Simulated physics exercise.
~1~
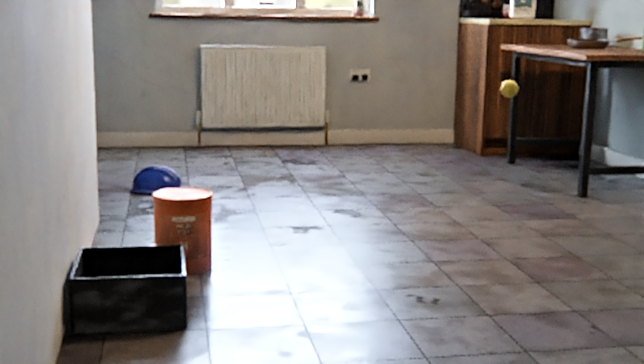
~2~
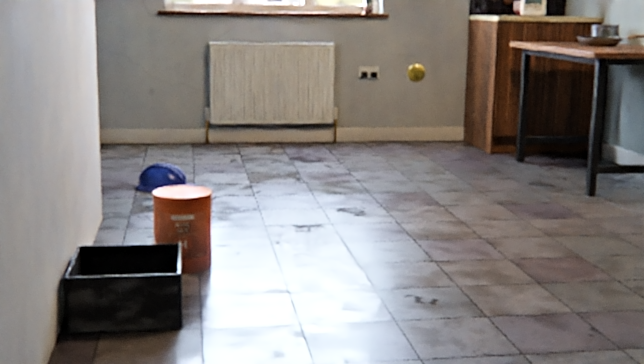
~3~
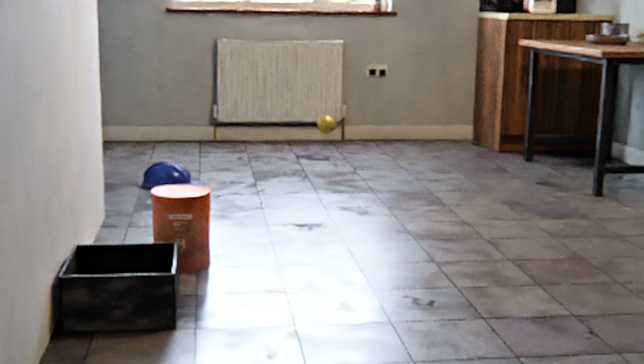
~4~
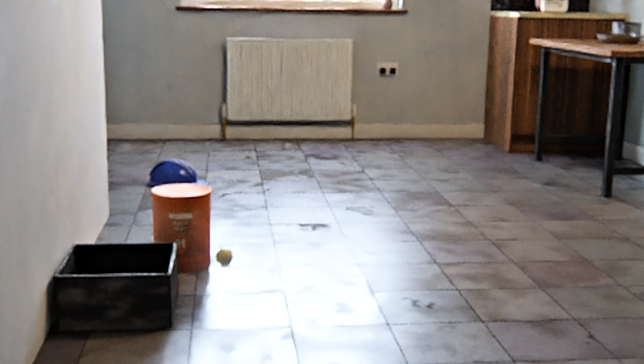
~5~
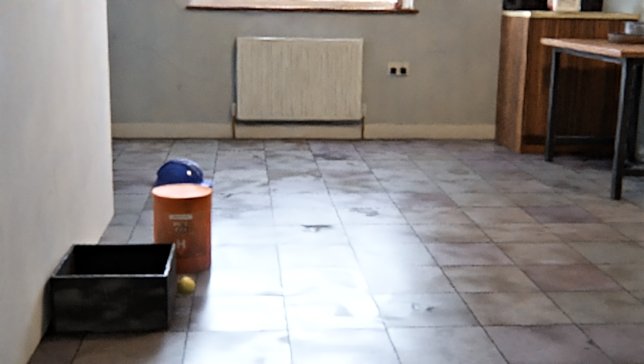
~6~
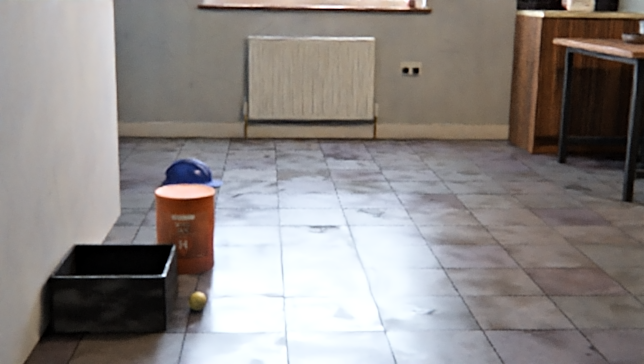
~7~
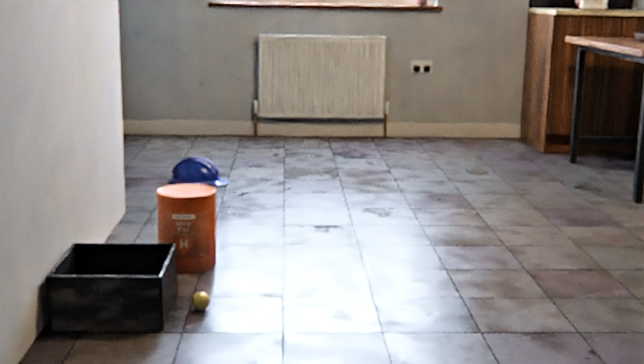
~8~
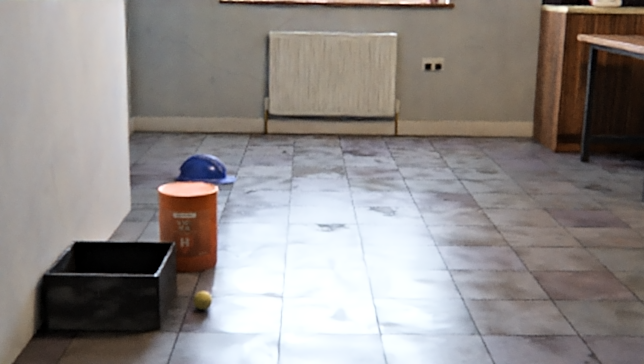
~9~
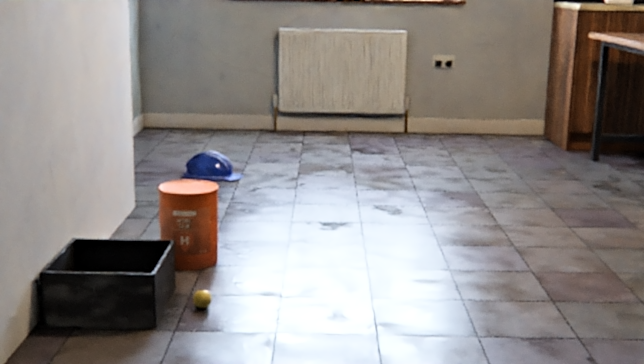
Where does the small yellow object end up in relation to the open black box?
It ends up outside the box, resting on the tiled floor just to the right of it, in front of the orange pail.
